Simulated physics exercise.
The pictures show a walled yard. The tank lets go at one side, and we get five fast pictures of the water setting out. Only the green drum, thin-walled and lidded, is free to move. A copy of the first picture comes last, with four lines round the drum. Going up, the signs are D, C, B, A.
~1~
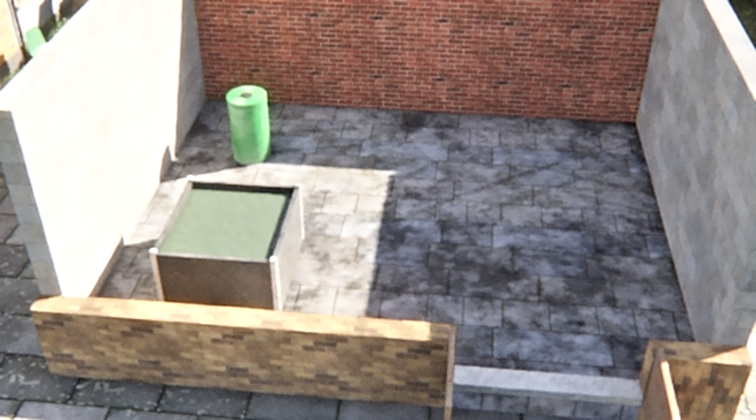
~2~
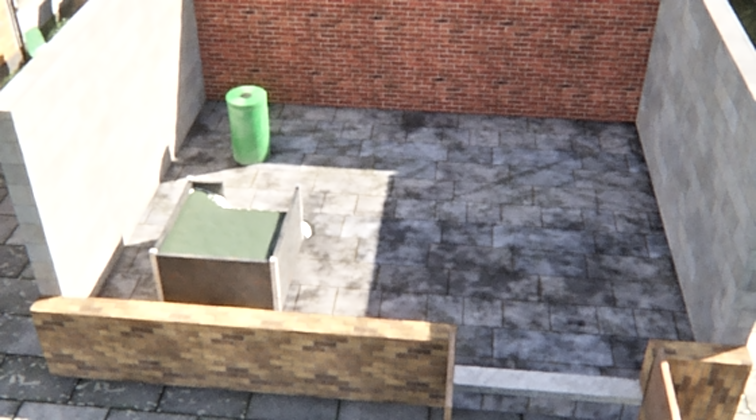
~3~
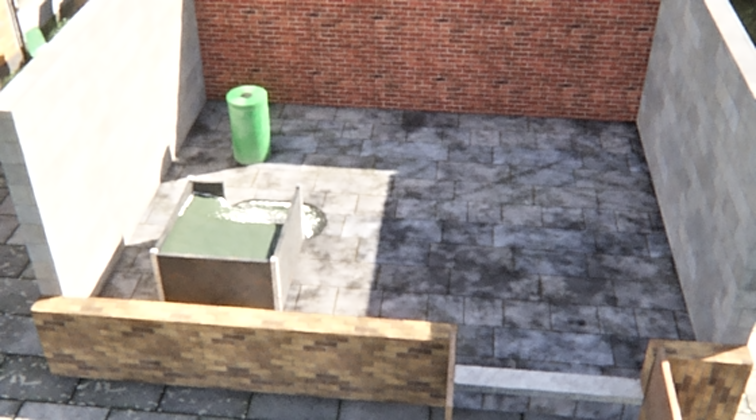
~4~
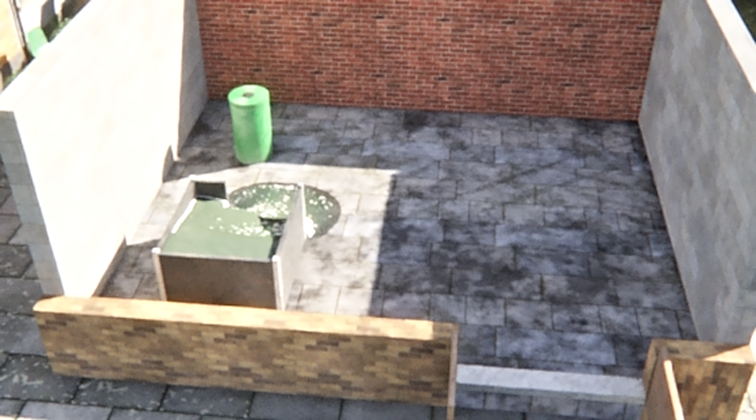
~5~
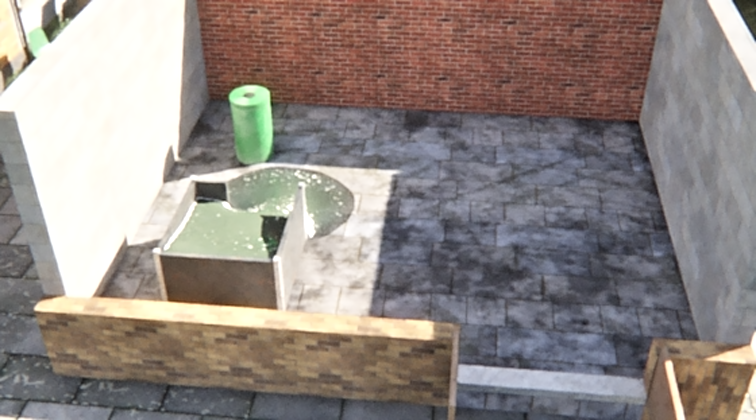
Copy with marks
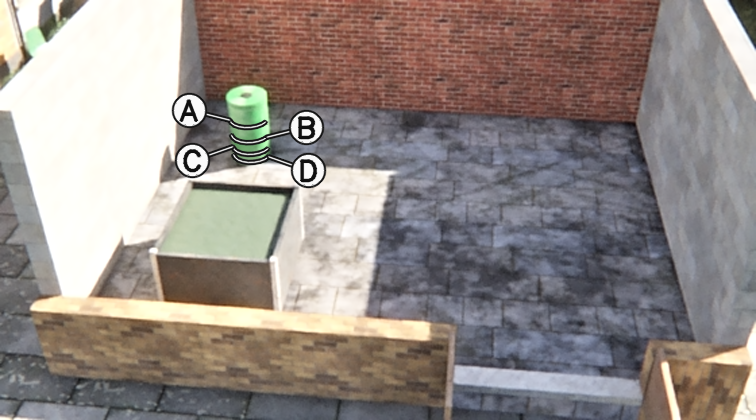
Green water pours from the square tank and spreads behind it across the walled yard.
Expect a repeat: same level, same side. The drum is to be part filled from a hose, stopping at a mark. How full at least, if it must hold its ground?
B.
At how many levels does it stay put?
Two.
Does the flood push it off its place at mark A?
No.
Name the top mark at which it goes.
Here it is mark C.
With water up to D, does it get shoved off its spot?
Yes, it does.
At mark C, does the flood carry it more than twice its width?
No.
On the marked copy, A at (244, 127); B at (246, 142); C at (247, 154); D at (248, 162); from the bottom up D, C, B, A.
With A, it does not move.
With B, it does not move.
With C, it is pushed about its own width away.
With D, it is pushed about 3 times its own width away.
